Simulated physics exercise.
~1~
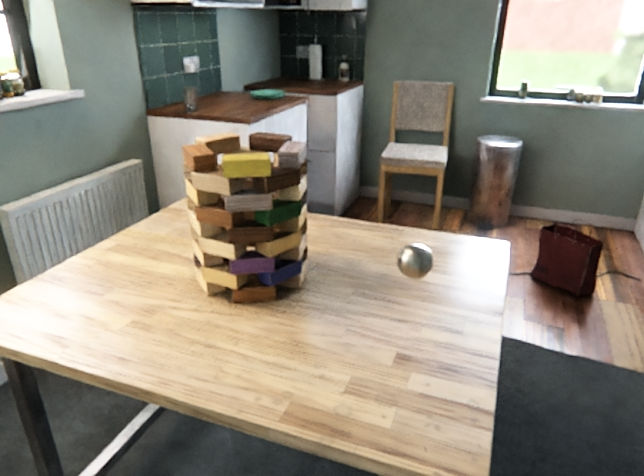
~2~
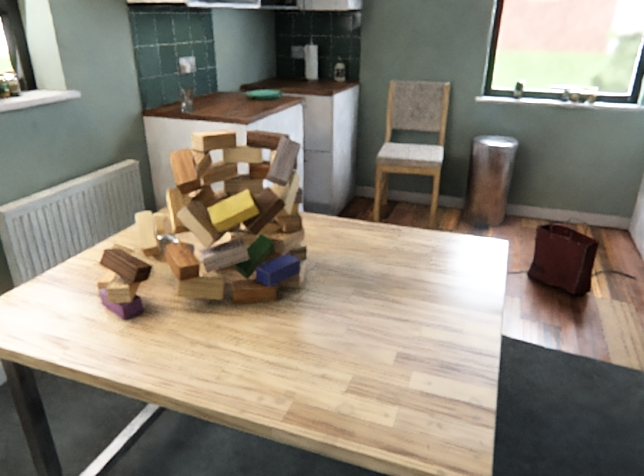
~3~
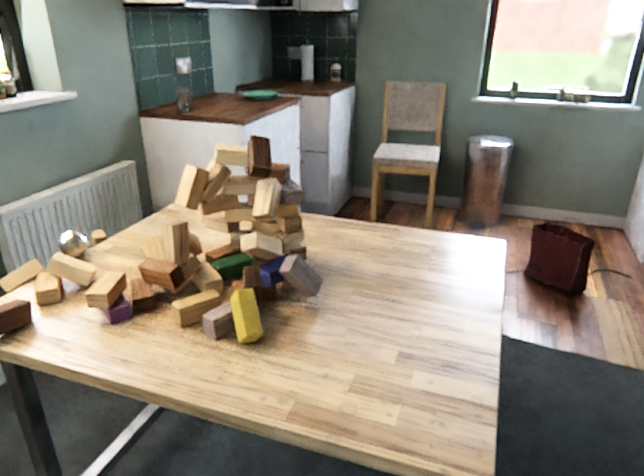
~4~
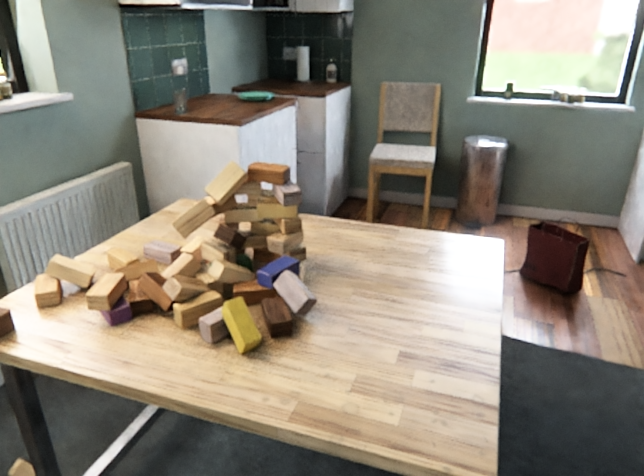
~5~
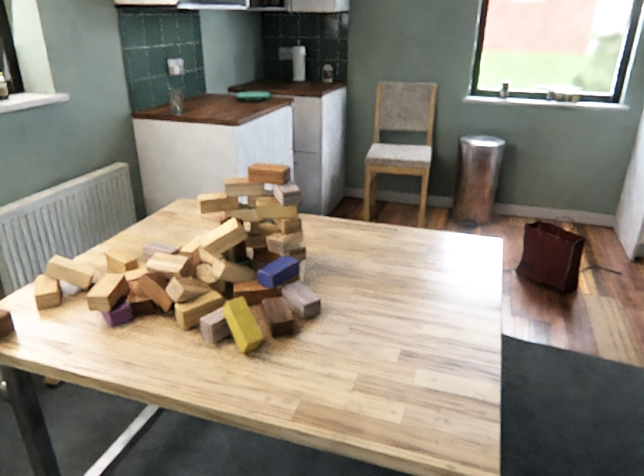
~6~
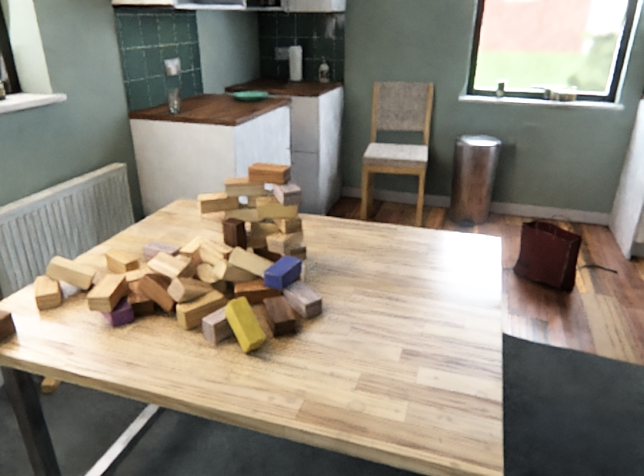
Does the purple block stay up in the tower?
No, it comes down. It is knocked out to the left and ends up on the tabletop among the fallen blocks.
